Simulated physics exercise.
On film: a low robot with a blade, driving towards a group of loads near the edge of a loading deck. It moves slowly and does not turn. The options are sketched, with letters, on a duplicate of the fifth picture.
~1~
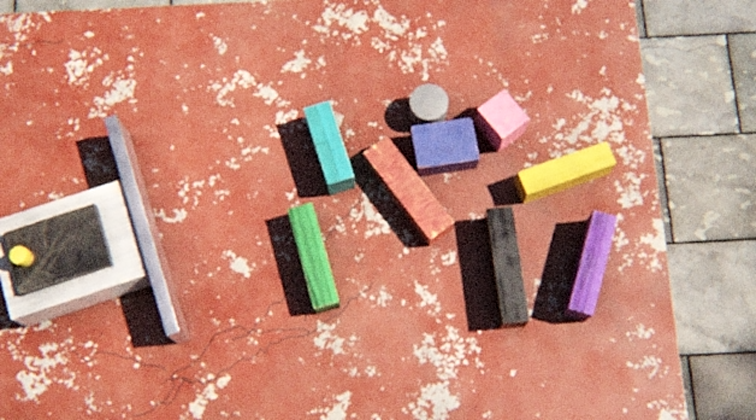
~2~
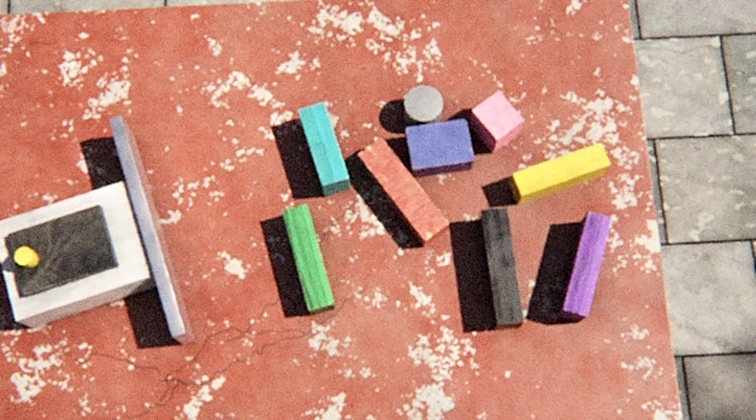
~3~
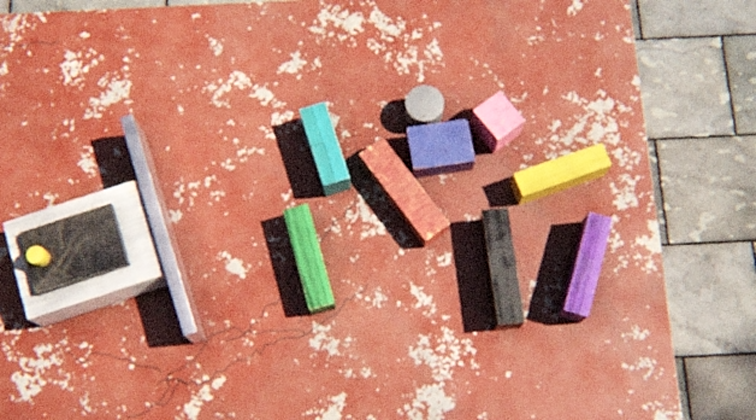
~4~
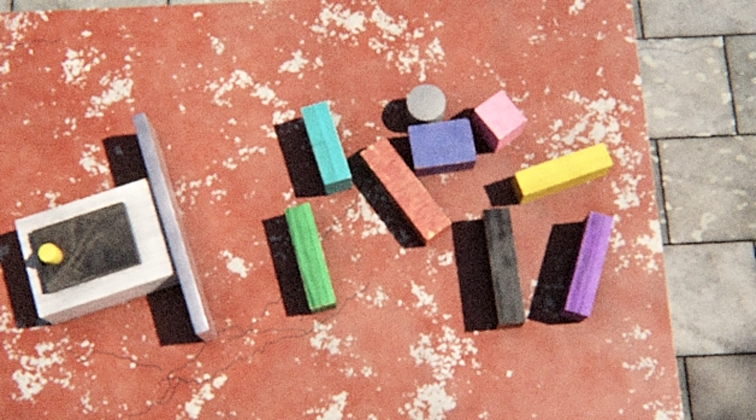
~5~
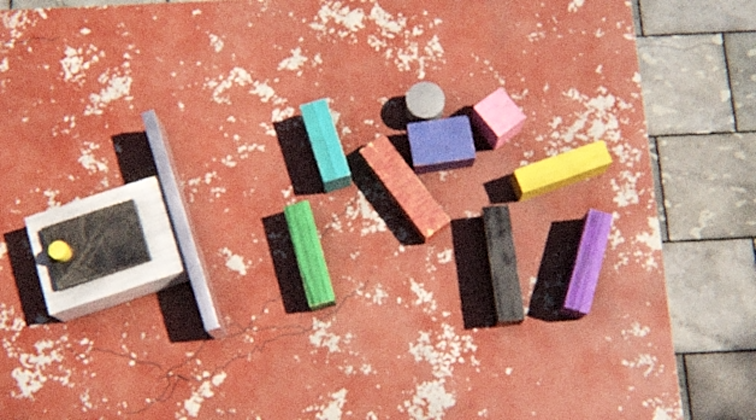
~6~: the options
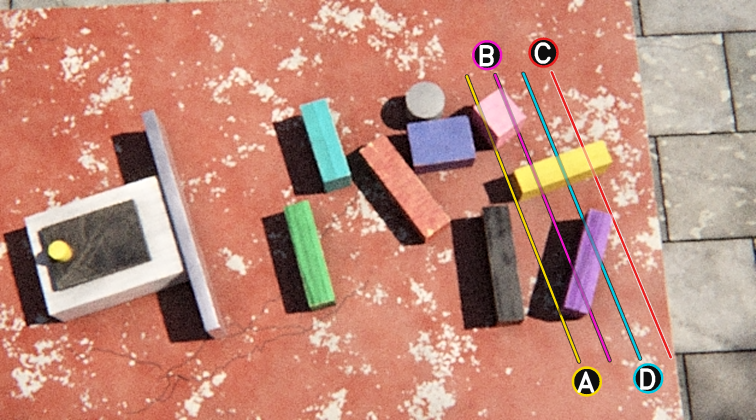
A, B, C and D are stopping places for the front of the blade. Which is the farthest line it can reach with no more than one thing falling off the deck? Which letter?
Stop at B.
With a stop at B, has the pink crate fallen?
Yes.
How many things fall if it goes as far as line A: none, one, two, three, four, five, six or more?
The count is none.
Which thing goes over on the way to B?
The pink crate.
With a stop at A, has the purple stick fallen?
By then, no.
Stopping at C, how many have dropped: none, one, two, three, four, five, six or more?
In all, five.
On the copy, A at (521, 213); B at (550, 212); C at (609, 209); D at (580, 211).
On B. First, robot (240, 235); green stick (348, 254); purple stick (585, 265).
Then, robot (374, 229); pink crate (555, 107); grey canister (456, 98).
Finally, robot (480, 224); pink crate over the edge; yellow stick (641, 157); one fallen.
By contrast, A is within the limit but short; C drops five; D drops three.
